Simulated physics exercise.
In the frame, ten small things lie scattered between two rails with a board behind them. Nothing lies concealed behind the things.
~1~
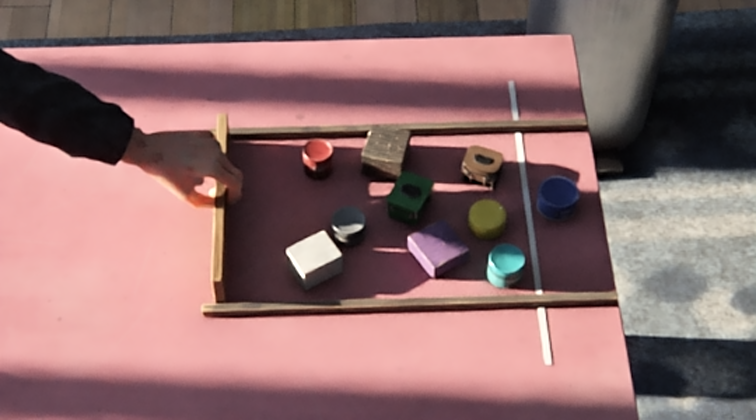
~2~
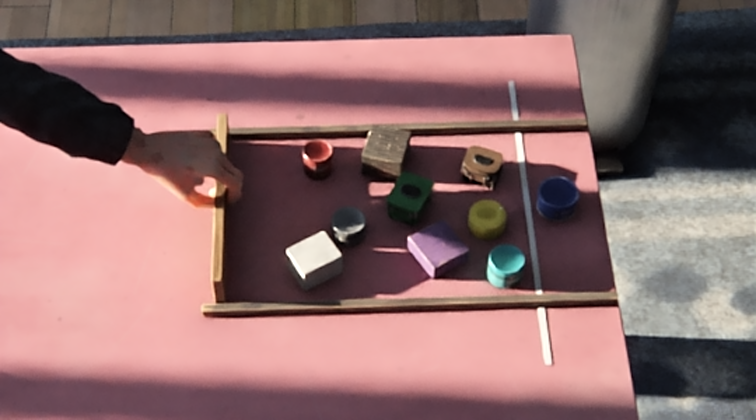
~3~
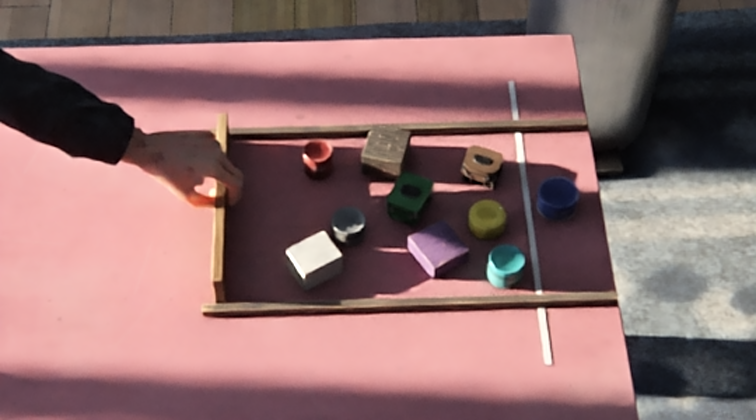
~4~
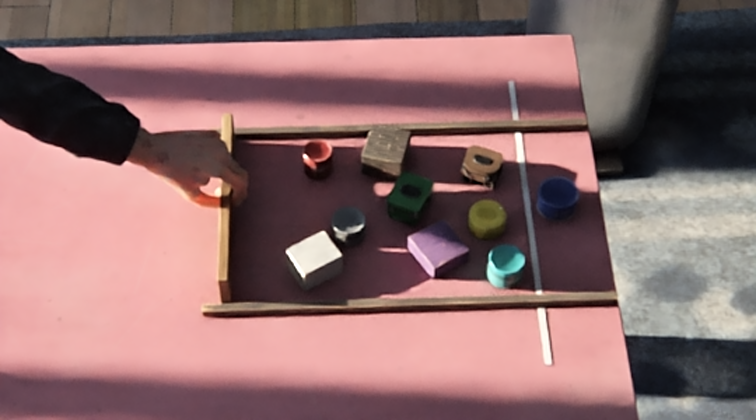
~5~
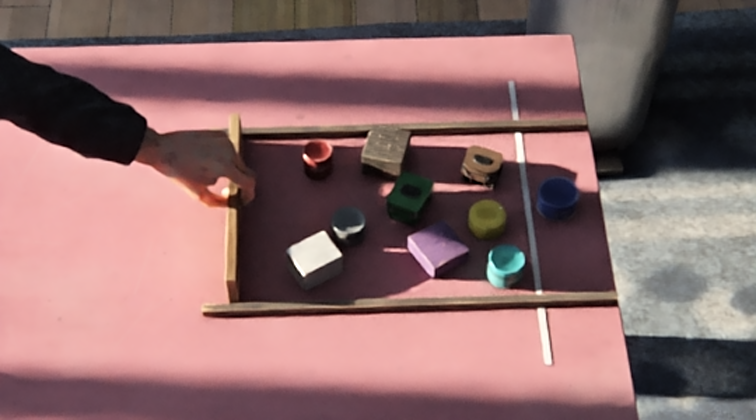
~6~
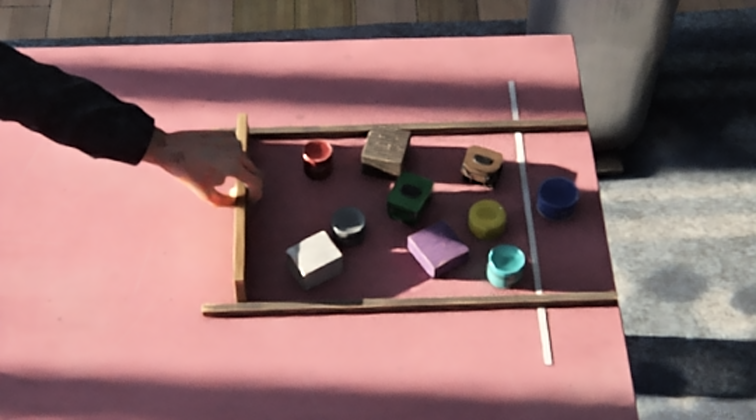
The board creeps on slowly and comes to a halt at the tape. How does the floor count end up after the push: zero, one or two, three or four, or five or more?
One or two spill over.
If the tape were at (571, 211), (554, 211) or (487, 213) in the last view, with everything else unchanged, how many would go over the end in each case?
So, one try after another, the floor gets 5, then 4, then 0.
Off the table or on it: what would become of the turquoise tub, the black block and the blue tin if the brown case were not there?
Turquoise tub: Still there; black block: Still there; blue tin: Over the edge.
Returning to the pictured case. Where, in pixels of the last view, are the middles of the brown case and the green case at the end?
In the last picture the first middle sits at (585, 176) and the other at (545, 195).
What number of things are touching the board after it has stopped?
4.
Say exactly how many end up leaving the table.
1.
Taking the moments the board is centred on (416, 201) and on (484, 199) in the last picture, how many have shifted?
First 8 and then 10.
Early on, none off yet; blue tin at rest near (557, 199); turquoise tub at rest near (506, 267); brown case at rest near (482, 167).
Finally, the number that fall off is one or two; lost, blue tin.
